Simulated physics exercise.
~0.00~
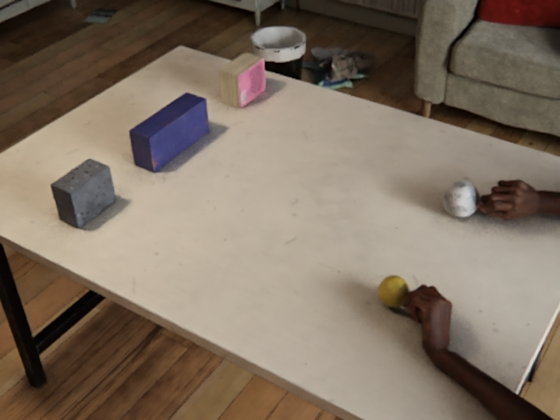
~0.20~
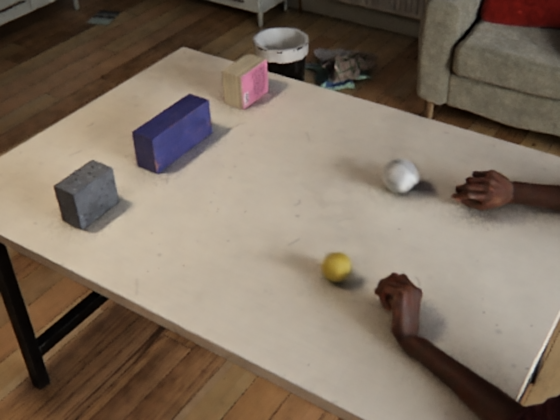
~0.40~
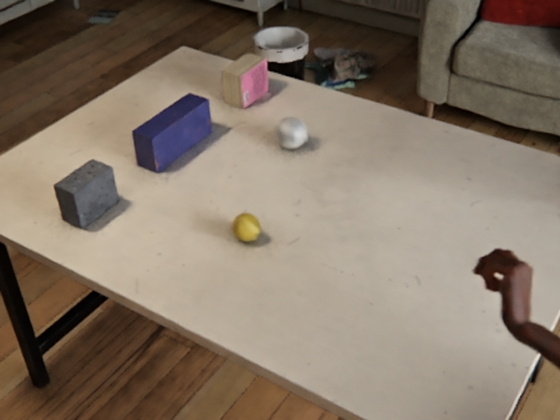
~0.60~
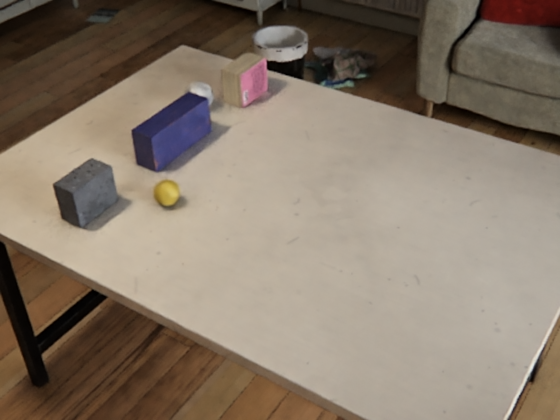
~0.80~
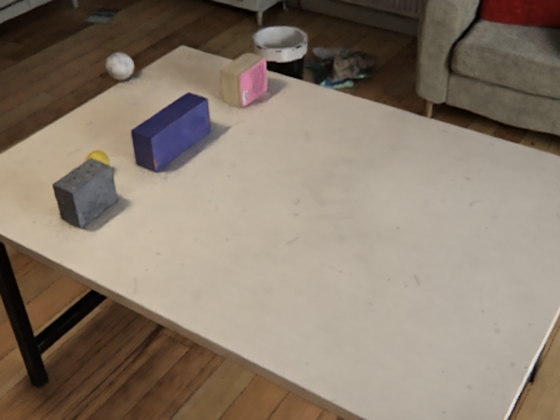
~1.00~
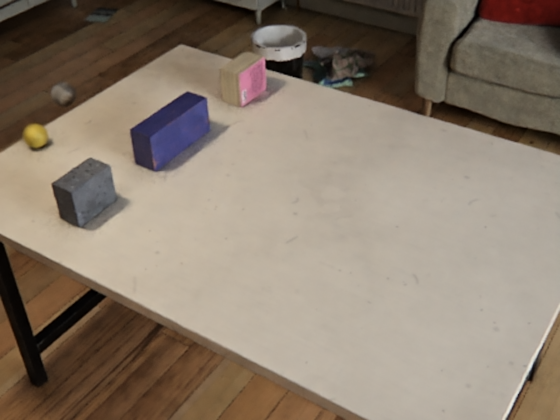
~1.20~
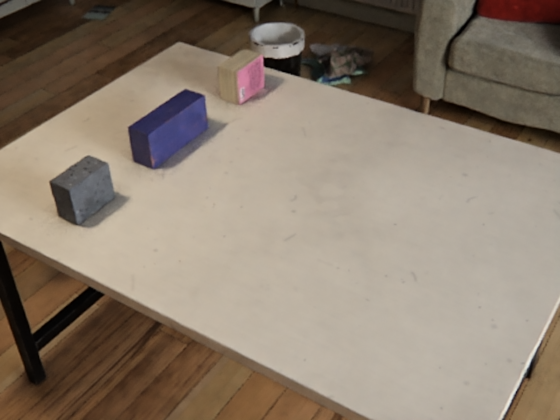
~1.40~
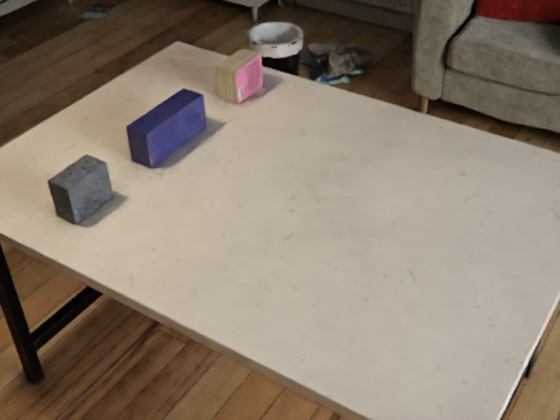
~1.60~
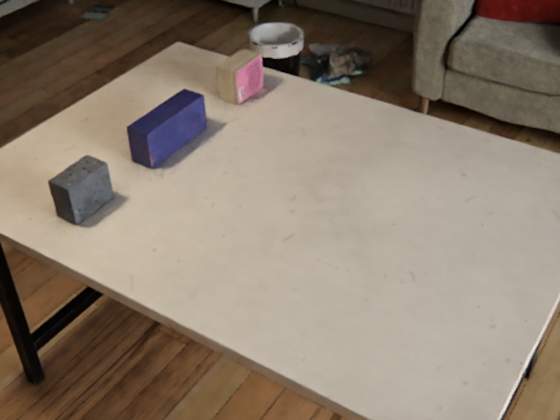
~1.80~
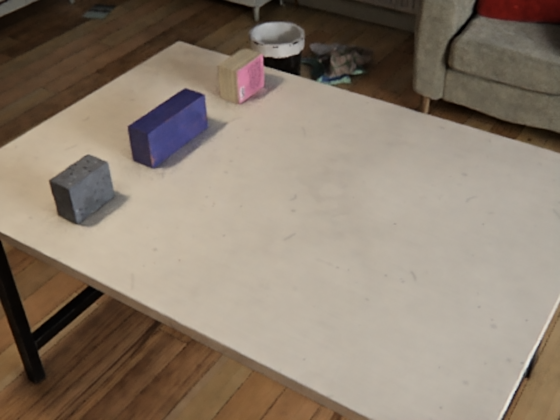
White ball and lemon released by two hands roll left across a table, pass through gaps between blocks, and leave view.
